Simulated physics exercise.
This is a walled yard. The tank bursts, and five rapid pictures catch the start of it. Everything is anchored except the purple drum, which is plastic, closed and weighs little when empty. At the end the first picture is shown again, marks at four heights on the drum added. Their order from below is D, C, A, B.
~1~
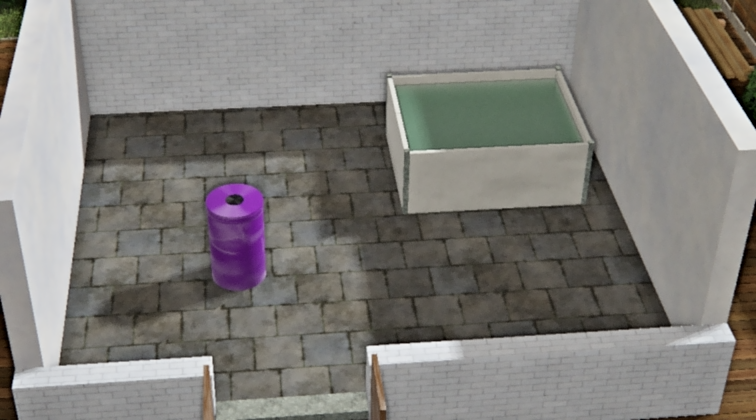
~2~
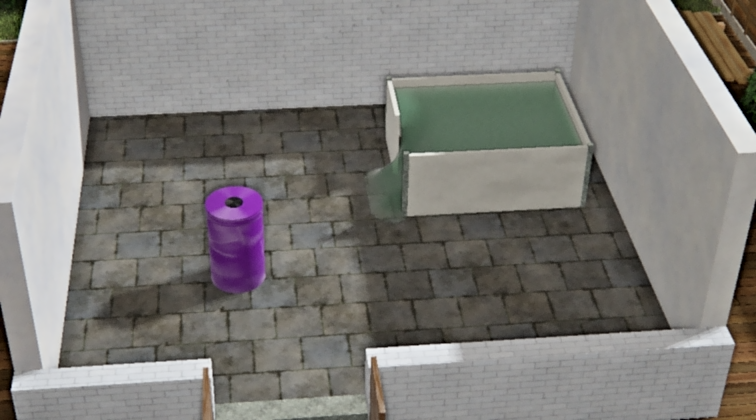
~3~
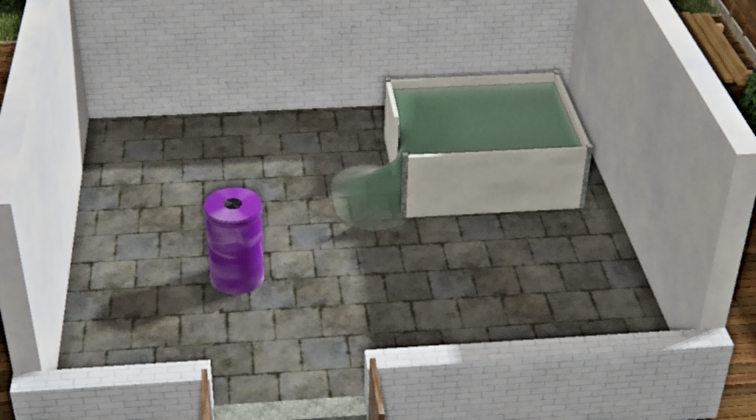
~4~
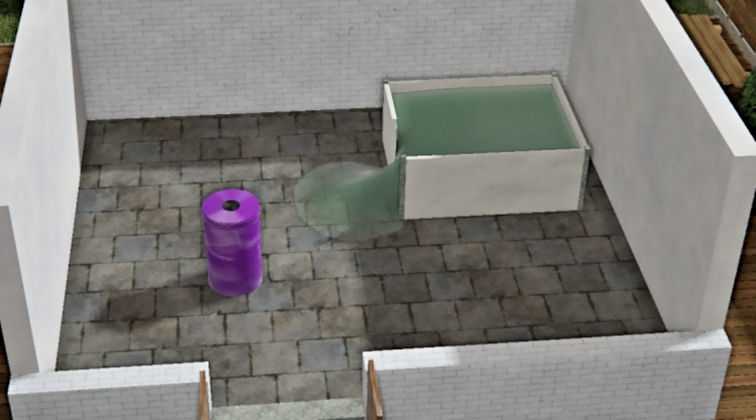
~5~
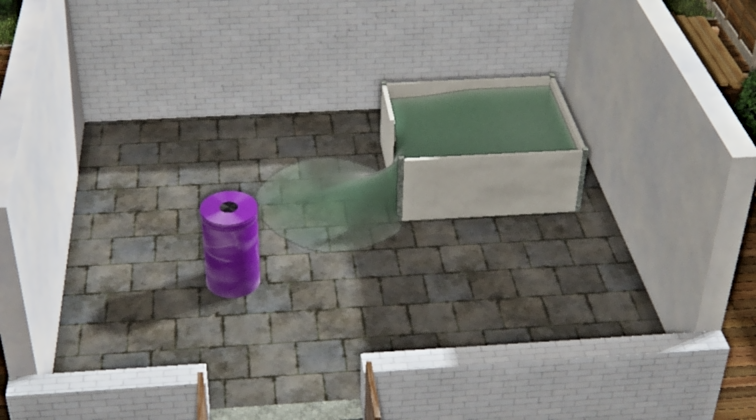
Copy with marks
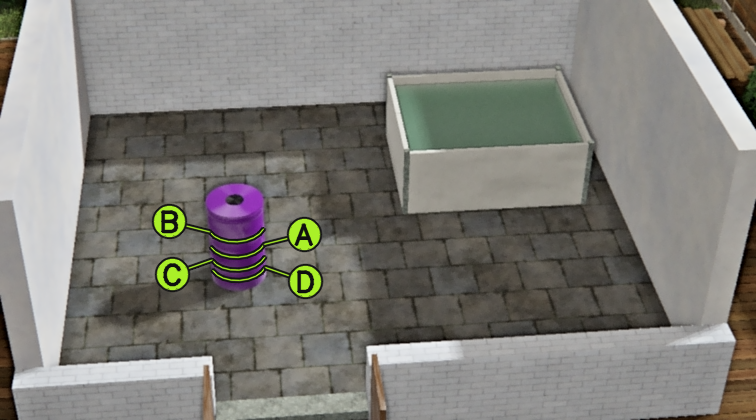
In the video, a purple drum stands in a walled, paved yard near a white tank full of greenish water. Water pours from the tank's left side and spreads leftward across the paving toward the drum.
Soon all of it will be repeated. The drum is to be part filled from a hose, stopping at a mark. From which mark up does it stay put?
Take C.
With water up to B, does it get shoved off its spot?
No.
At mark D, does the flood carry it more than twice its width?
No, less.
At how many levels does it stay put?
Three of them.
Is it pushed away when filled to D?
Yes.
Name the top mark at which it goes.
That would be D.
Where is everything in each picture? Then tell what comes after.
The first picture shows lid of the purple drum at (235, 200); tank full, its middle at (486, 115); open gate at (290, 356).
In the second picture, 1 % of the ground under water, its edge towards the drum at (389, 214).
In the third picture, 3 % of the ground under water, its edge towards the drum at (344, 212).
In the fourth picture, 5 % of the ground under water, its edge towards the drum at (333, 233).
The fifth picture shows lid of the purple drum at (229, 208); 8 % of the ground under water, its edge towards the drum at (287, 233).
In lime, A at (238, 257); B at (237, 241); C at (238, 270); D at (239, 280); from the bottom up D, C, A, B.
Choosing A, it does not move.
Choosing B, it does not move.
Choosing C, it does not move.
Choosing D, it is pushed about its own width away.
